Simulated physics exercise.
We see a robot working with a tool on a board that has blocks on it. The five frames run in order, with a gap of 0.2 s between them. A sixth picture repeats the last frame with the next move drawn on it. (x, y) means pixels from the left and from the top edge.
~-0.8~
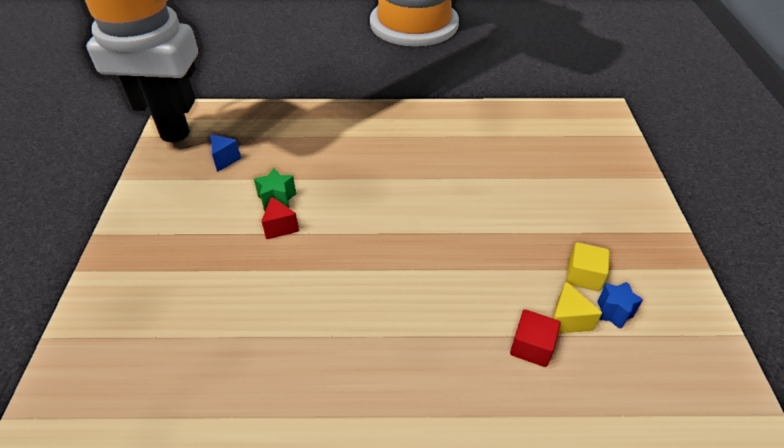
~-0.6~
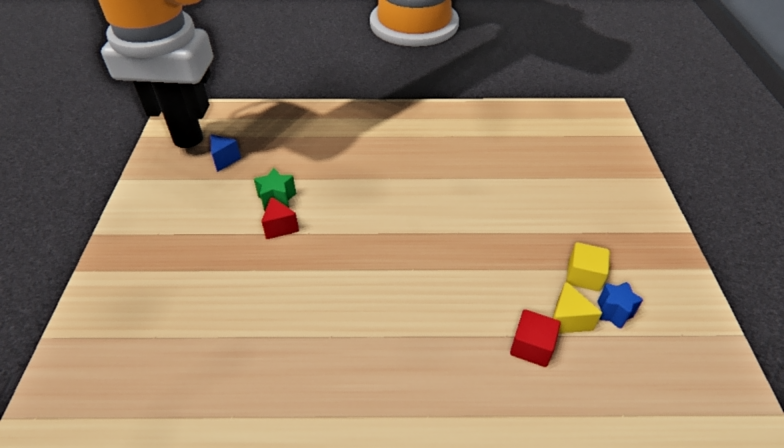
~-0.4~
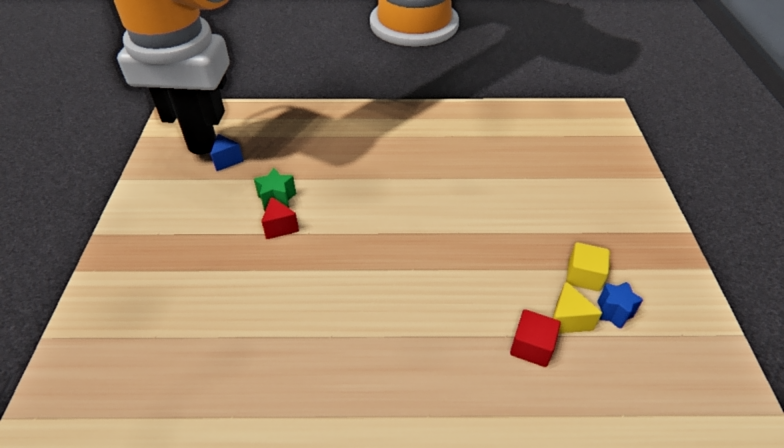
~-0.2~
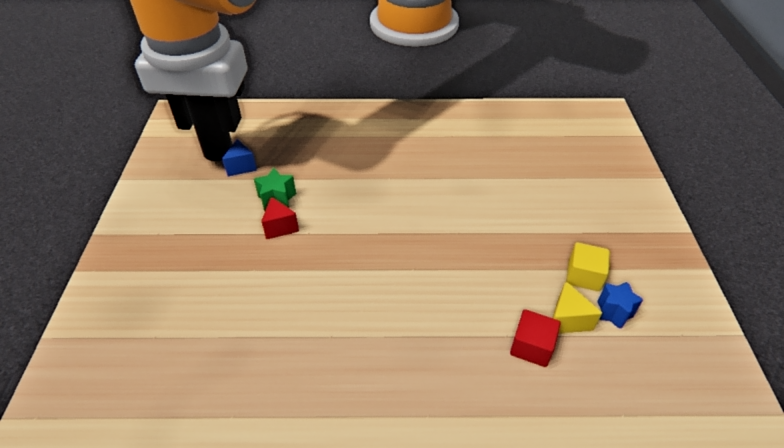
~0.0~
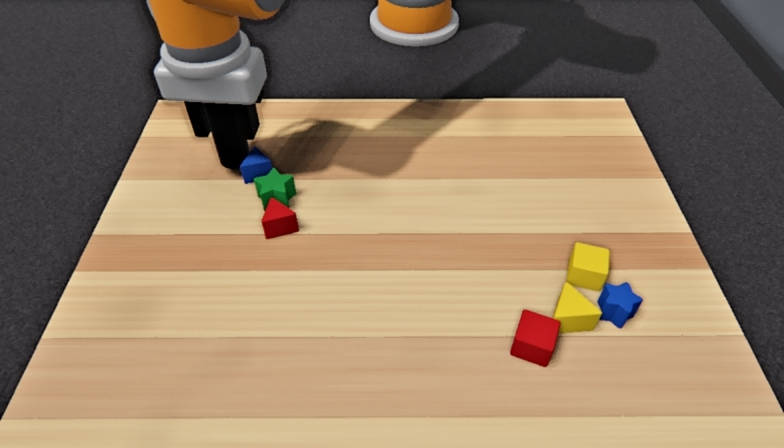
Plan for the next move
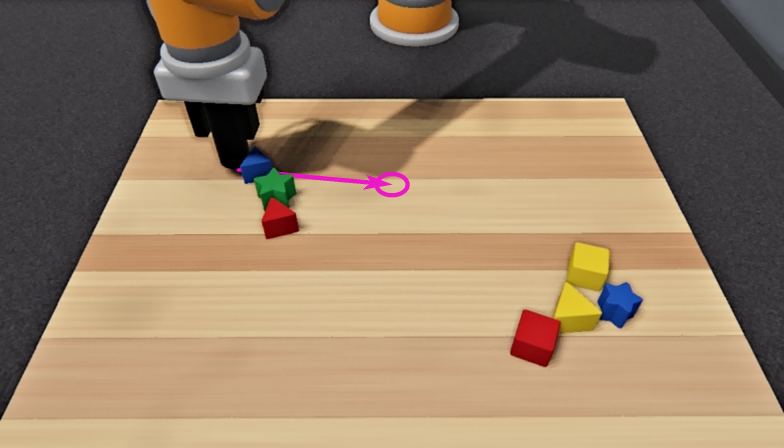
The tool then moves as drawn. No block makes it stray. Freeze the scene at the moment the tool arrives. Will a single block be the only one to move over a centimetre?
Yes - that is the case.
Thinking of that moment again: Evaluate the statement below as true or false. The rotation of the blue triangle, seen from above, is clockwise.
This is true.
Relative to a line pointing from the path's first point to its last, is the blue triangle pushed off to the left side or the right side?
Its sideways move is to the right.
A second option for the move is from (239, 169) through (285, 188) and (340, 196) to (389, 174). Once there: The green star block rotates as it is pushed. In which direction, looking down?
It swings round clockwise.
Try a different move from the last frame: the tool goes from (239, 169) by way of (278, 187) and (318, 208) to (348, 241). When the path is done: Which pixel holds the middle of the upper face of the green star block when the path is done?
Close to (318, 236).
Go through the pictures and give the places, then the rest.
Tip of the tool at (175, 134), middles of tops, blue triangle at (220, 142), green star block at (273, 181), red triangle at (276, 210), in the first picture.
Tool at (188, 139), nothing pushed, in the second picture.
Tool at (203, 146), blue triangle at (222, 143), in the third picture.
Tool at (219, 152), blue triangle at (237, 149), in the fourth picture.
Tool at (236, 160), blue triangle at (255, 157), green star block at (273, 181), red triangle at (276, 210), in the fifth picture.
The line goes straight from (239, 169) to (392, 184).
What follows on the original path. One third of the way, tool at (288, 165); blue triangle at (306, 166), turned 35° clockwise; green star block at (275, 183), turned 15° clockwise.
Two thirds of the way, tool at (340, 170); blue triangle at (349, 177), turned 55° clockwise; green star block at (275, 183), turned 15° clockwise.
At the end, tool at (392, 175); blue triangle at (358, 180), turned 80° clockwise; green star block at (275, 183), turned 15° clockwise; red triangle unmoved.
